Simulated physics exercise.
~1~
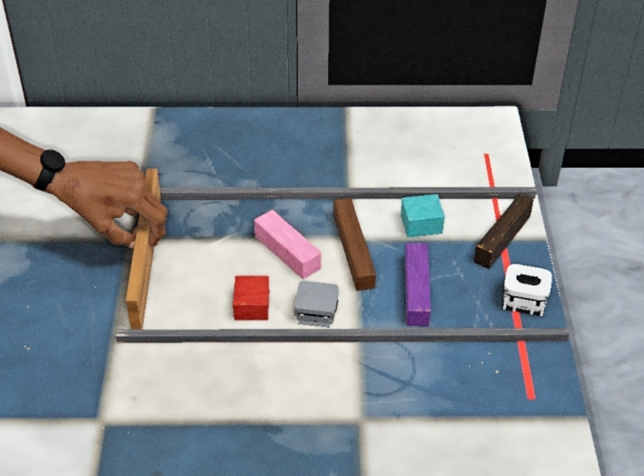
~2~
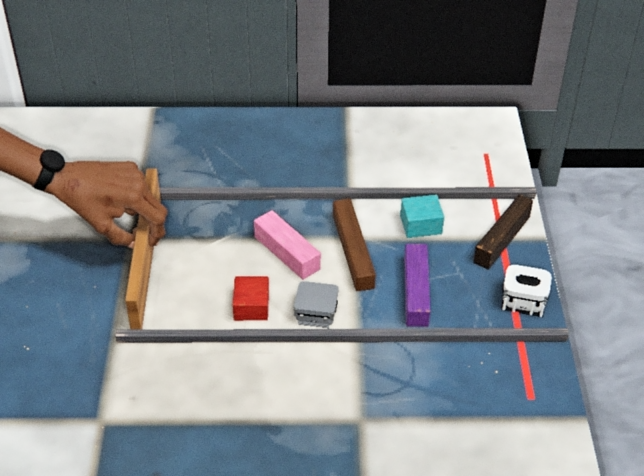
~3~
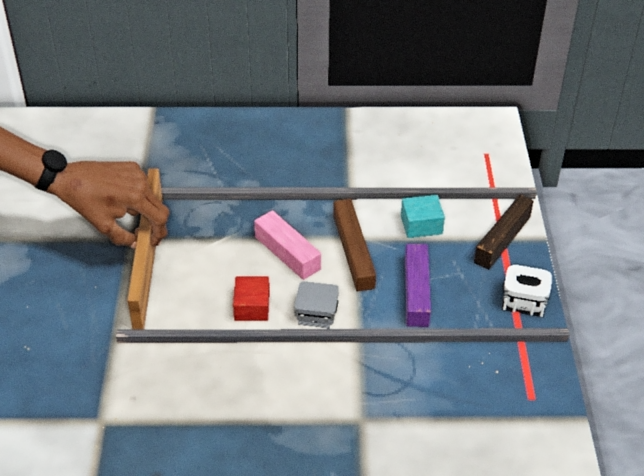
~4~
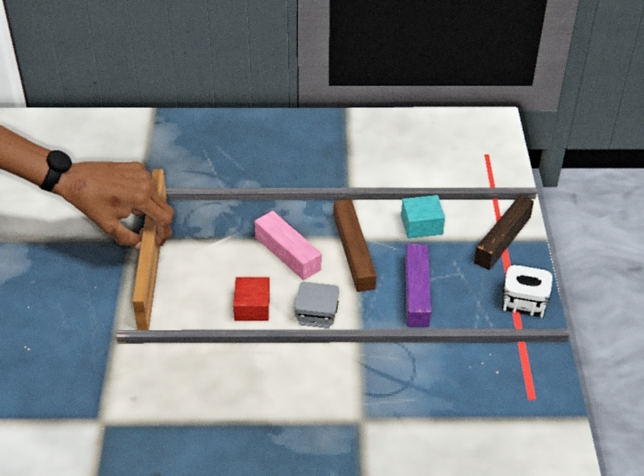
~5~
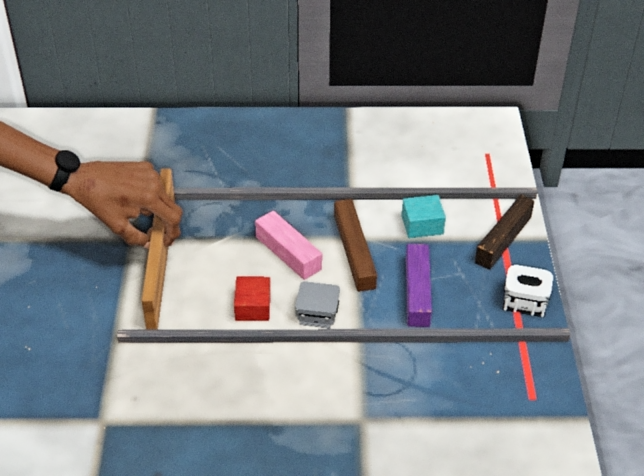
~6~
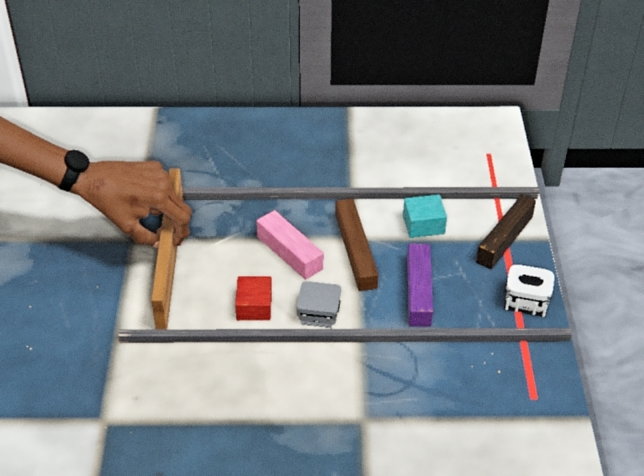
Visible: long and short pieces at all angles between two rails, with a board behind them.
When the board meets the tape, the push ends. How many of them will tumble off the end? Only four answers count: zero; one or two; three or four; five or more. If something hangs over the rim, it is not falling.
My answer: Five or more.
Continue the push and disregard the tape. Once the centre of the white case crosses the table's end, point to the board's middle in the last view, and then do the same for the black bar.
Roughly at (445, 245) and roughly at (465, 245).
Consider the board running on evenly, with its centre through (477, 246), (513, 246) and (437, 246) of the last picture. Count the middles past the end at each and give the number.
Counts: 2, 5, 0.
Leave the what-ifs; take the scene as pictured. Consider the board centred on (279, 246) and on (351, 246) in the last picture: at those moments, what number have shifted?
Respectively 3 and 5.
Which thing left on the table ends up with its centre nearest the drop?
The brown stick is it.
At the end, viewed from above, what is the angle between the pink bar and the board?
Roughly 0 degrees.
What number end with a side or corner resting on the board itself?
All in all, 2.
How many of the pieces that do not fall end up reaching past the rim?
The number would be 0.
Soon after, none off yet; white case at rest near (529, 290); black bar at rest near (507, 231); turquoise block at rest near (425, 216).
After that, none off yet; white case at rest near (531, 290); black bar at rest near (507, 231); turquoise block displaced about its own width near (455, 217).
In the end, the number that fall off is five or more; gone, grey case, purple bar, turquoise block, black bar and white case.
